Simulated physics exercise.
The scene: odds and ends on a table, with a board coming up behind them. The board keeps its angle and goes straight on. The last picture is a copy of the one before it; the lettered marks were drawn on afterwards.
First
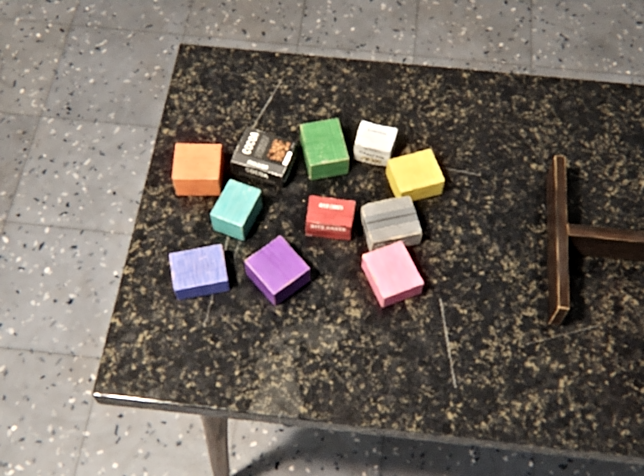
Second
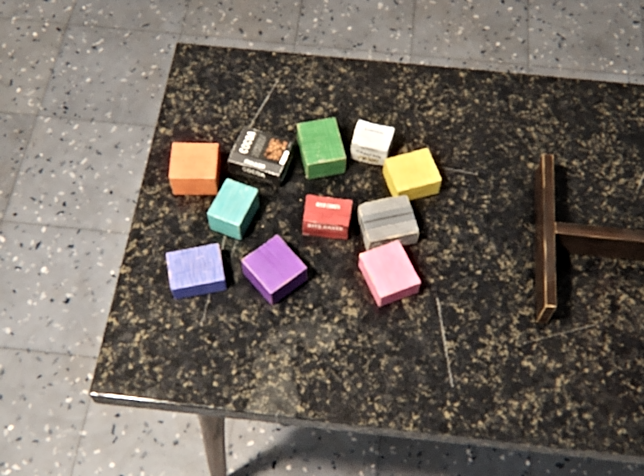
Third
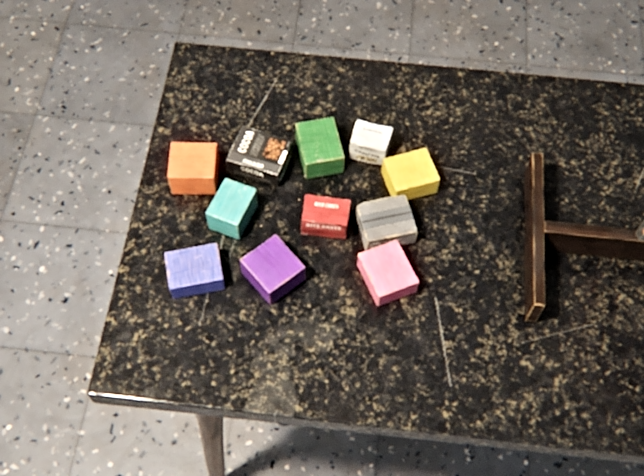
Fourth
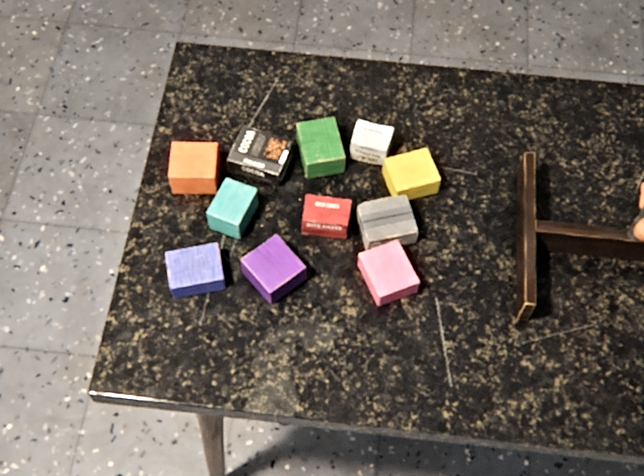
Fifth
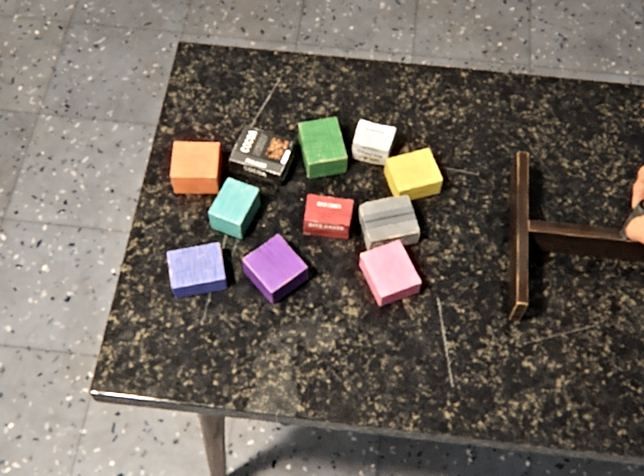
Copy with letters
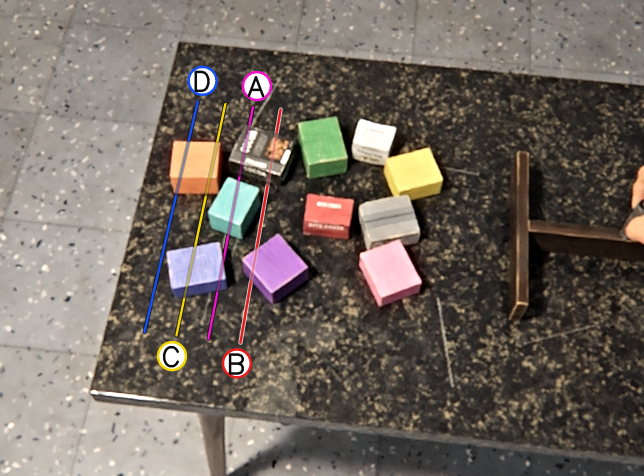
A wooden board with a long handle slid slowly leftward across a dark speckled table toward a group of colorful blocks and small boxes, which stayed put, and fingers came into view at the right, on the handle.
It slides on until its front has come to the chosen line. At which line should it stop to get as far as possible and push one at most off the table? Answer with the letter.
At B, and not beyond.
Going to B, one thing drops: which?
The orange block goes over.
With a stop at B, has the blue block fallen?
By then, no.
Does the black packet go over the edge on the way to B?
No.
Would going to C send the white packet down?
By then, no.
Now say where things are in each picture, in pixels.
Blue block (200, 272); purple block (278, 271); green block (325, 149), in the first picture.
Board (550, 226); orange block (196, 169), in the second picture.
Board (539, 225); grey box (386, 223), in the third picture.
Board (530, 224); turquoise block (234, 209), in the fourth picture.
Board (523, 224); black packet (263, 156); yellow block (413, 176); blue block (197, 270), in the fifth picture.
On the marked copy, A at (232, 214); B at (262, 217); C at (203, 211); D at (173, 208).
Taking B. A third of the way, board (428, 214); white packet (370, 139); pink block (386, 272).
Two thirds of the way, board (335, 205); orange block (169, 171); blue block (189, 270).
When it is over, board (265, 197); orange block over the edge; black packet (157, 155); one fallen.
As for the rest, A drops four; C drops six; D drops seven.
